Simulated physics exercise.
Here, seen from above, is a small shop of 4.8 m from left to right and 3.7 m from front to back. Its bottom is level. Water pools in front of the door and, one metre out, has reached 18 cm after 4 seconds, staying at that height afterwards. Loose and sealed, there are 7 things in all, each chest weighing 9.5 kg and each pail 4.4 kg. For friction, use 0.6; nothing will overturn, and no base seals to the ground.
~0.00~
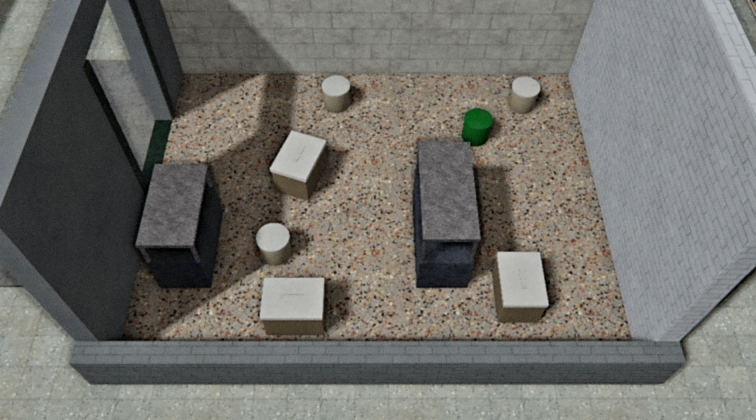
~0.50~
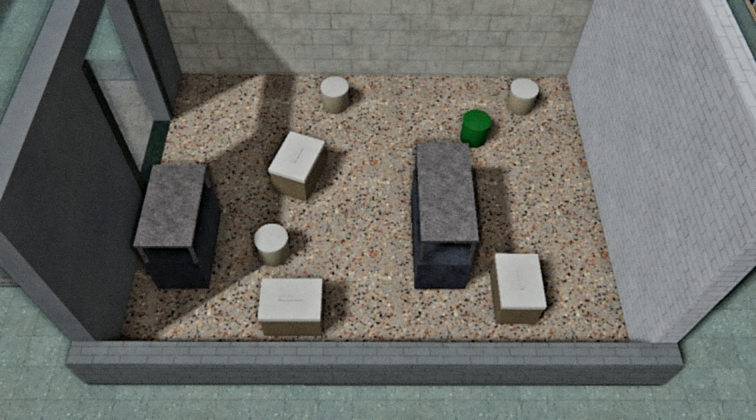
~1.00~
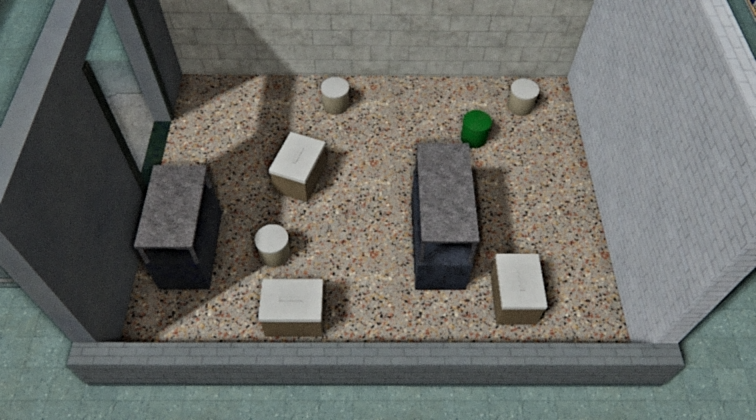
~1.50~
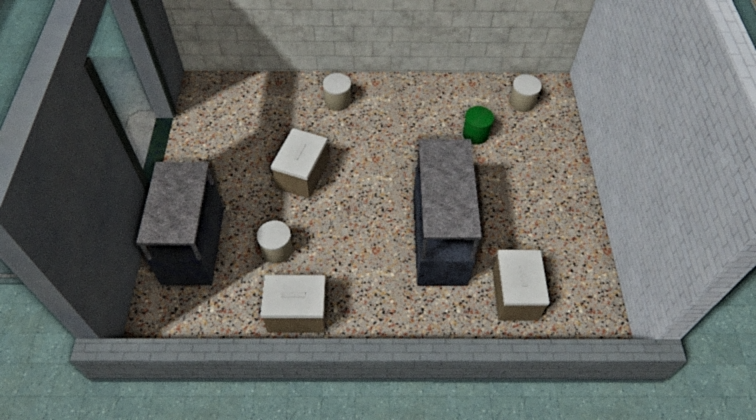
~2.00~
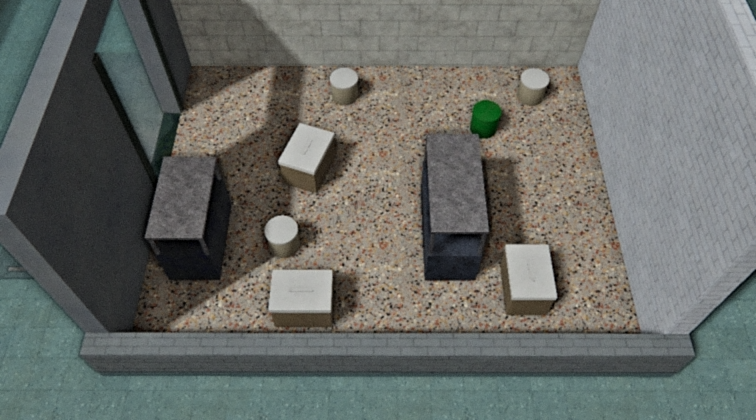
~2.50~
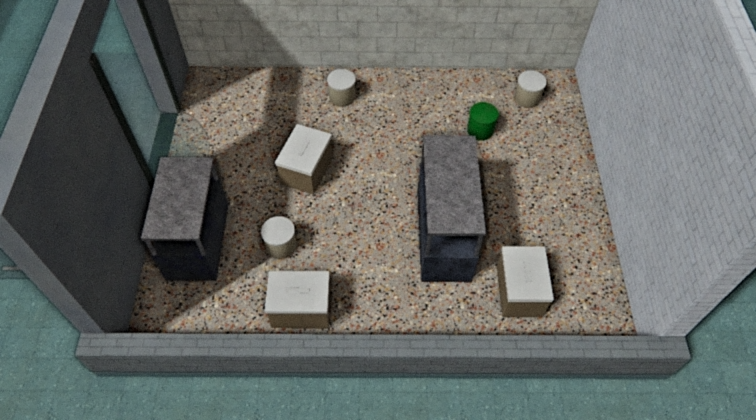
A small grey-walled shop with a speckled floor is seen from high above, its doorway in the left wall. Two dark counters with grey tops stand at left and right of centre, among three pale boxes and three pale round drums, with a green pail toward the back right. Greenish water covers the paving outside, then creeps just inside the doorway, while the furnishings stay put and the camera sways slightly.
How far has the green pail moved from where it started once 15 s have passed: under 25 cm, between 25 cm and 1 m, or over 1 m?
It has moved over 1 m.
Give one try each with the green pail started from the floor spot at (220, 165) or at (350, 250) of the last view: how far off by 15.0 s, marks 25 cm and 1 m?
First try: It covers a big distance; second try: It inches along.
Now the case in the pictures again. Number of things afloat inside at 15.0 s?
At that instant the tally stands at 7.
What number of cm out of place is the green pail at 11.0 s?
About 150 cm.
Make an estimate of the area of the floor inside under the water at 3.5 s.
Close to 2.0 m2, I'd say.
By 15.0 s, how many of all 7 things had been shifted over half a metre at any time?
That adds up to 7.
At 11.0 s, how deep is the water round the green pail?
Roughly 7 cm deep.
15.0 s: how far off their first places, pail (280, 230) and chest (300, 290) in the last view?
Net displacement, in order: 50 cm; 60 cm.
After 3.5 s the green pail is near (484, 113), 0.0 m from its start, aground; 0 afloat.
After 6.8 s the green pail is near (498, 113), 0.1 m from its start, aground; 0 afloat.
After 11.0 s the green pail is near (594, 198), 1.5 m from its start, afloat; 5 afloat.
After 15.0 s the green pail is near (420, 311), 2.5 m from its start, afloat; 7 afloat.
